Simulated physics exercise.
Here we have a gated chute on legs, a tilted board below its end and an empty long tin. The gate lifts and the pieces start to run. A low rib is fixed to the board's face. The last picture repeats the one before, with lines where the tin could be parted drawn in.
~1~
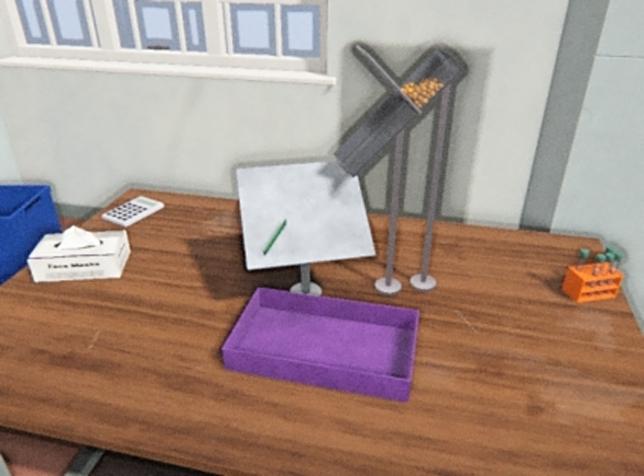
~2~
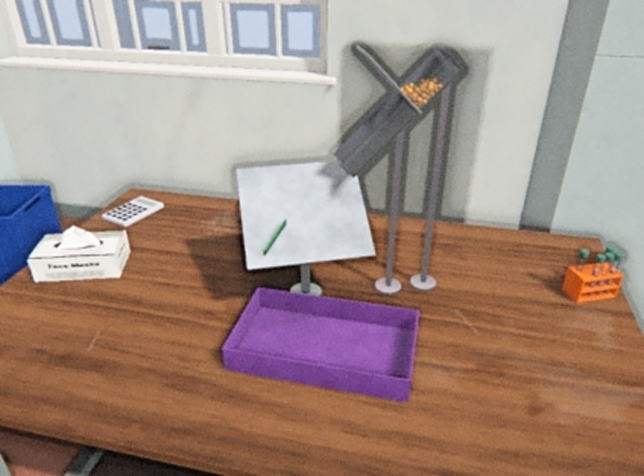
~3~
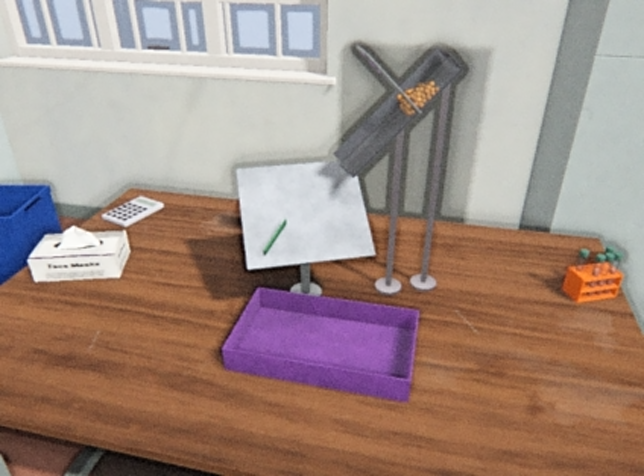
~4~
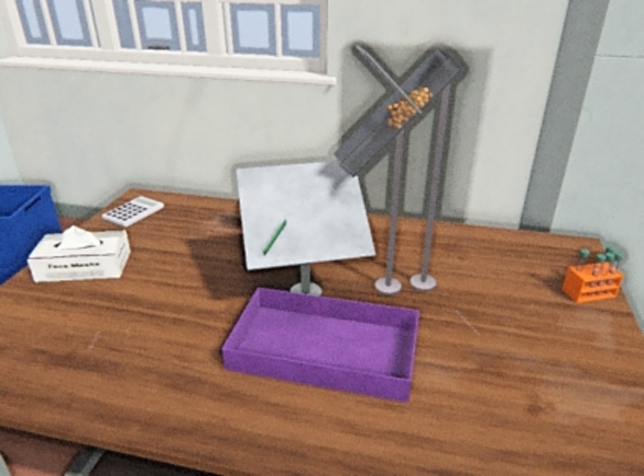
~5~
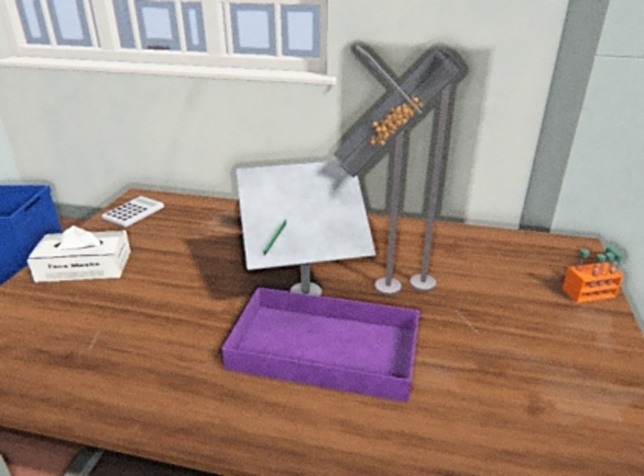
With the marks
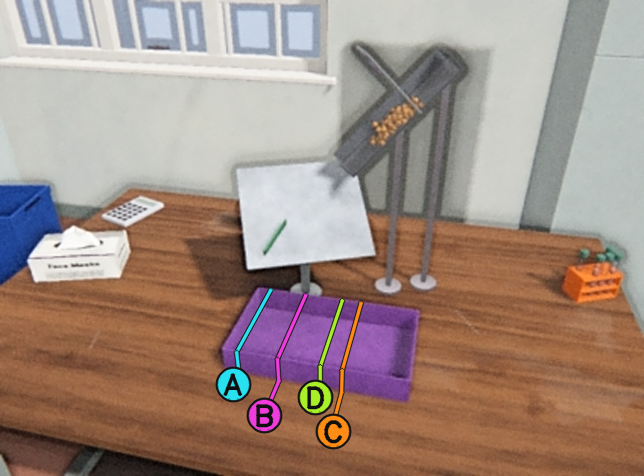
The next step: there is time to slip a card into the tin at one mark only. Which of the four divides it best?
I would pick line B.
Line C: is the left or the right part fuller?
More lands on the left.
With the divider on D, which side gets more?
The left side.
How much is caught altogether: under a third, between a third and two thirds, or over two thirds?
It is over two thirds.
On the marked copy, line A crosses the front rim at (237, 351); line B crosses the front rim at (277, 358); line C crosses the front rim at (342, 369); line D crosses the front rim at (320, 365).
For line A, of what is caught, just a few on the left of the divider, almost all on the right.
For line B, of what is caught, roughly a third on the left of the divider, roughly two thirds on the right.
For line C, of what is caught, almost all on the left of the divider, just a few on the right.
For line D, of what is caught, the larger part on the left of the divider, about a tenth on the right.
